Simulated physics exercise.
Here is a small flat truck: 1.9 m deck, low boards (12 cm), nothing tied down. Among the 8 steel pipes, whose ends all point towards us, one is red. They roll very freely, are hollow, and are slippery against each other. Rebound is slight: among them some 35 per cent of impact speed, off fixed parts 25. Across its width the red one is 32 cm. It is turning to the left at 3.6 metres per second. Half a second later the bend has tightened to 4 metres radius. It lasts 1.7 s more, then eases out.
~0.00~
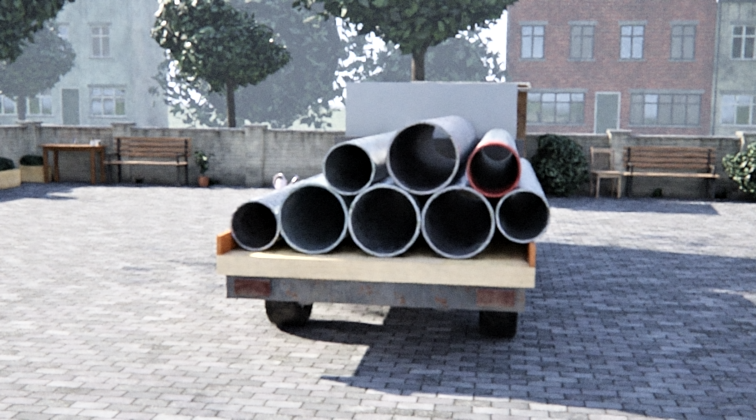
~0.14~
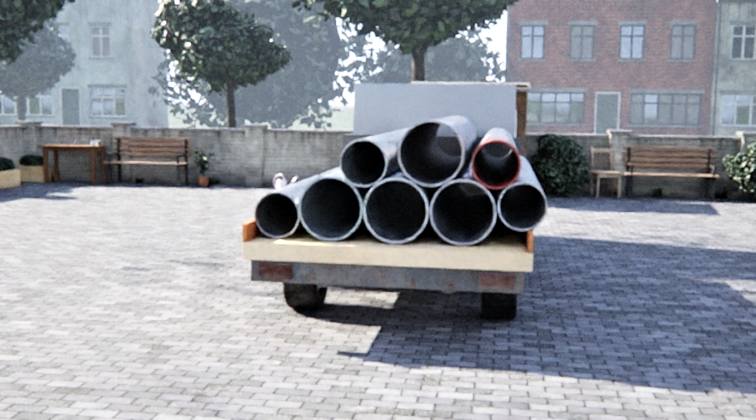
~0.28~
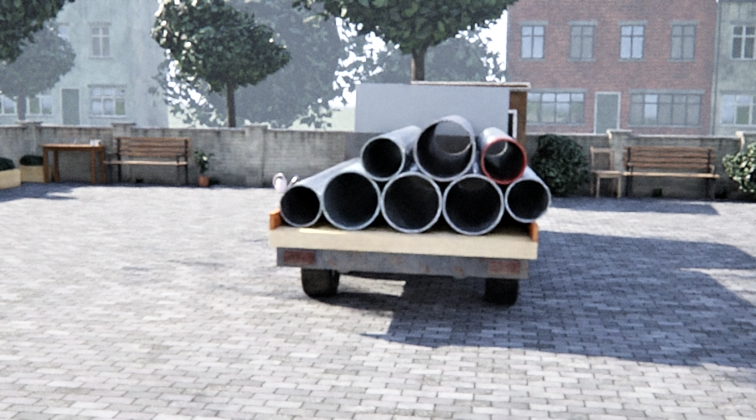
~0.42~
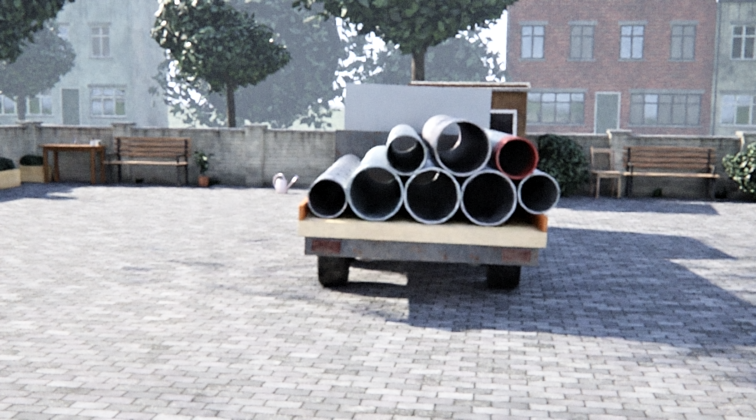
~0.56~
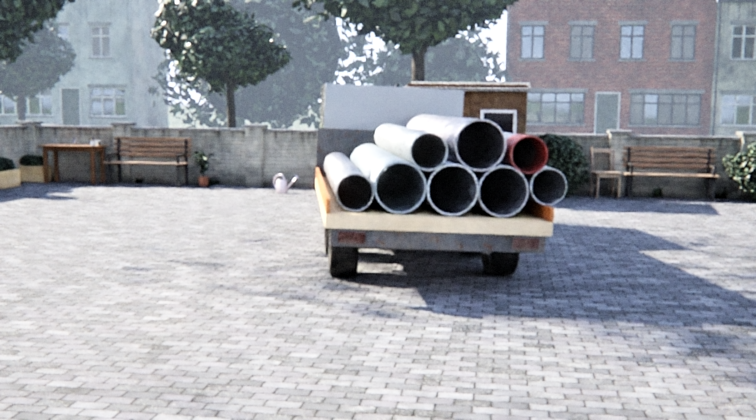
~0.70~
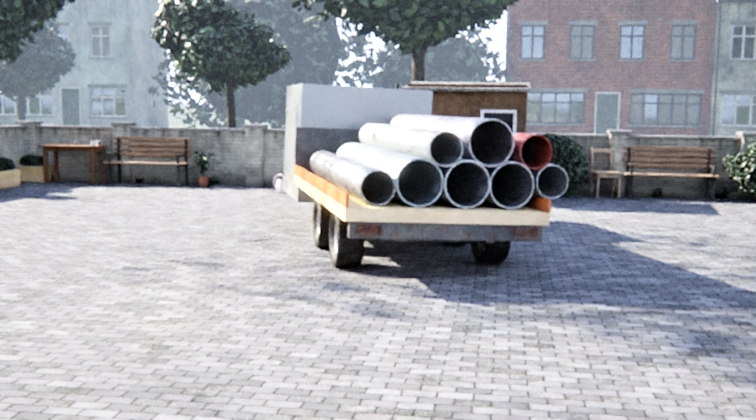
A small flat truck loaded with eight hollow steel pipes, one of them red, moved away across a paved square, then turned leftward, showing more of its left side and the pipes' length.
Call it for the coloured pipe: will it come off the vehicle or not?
My call: It will.
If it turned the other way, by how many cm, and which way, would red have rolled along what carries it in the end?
Net shift: Near 0 cm left.
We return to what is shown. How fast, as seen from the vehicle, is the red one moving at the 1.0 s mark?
Speed: Approx. 3.5 m/s.
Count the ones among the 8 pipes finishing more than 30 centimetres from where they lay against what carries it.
Count: 2.
By 1.0 s, red is over the right board and falling; 2 off so far.
By 1.2 s, red is over the right board and gone; 2 off so far.
Finally (7.7 s), red is over the right board and gone; 2 off so far.
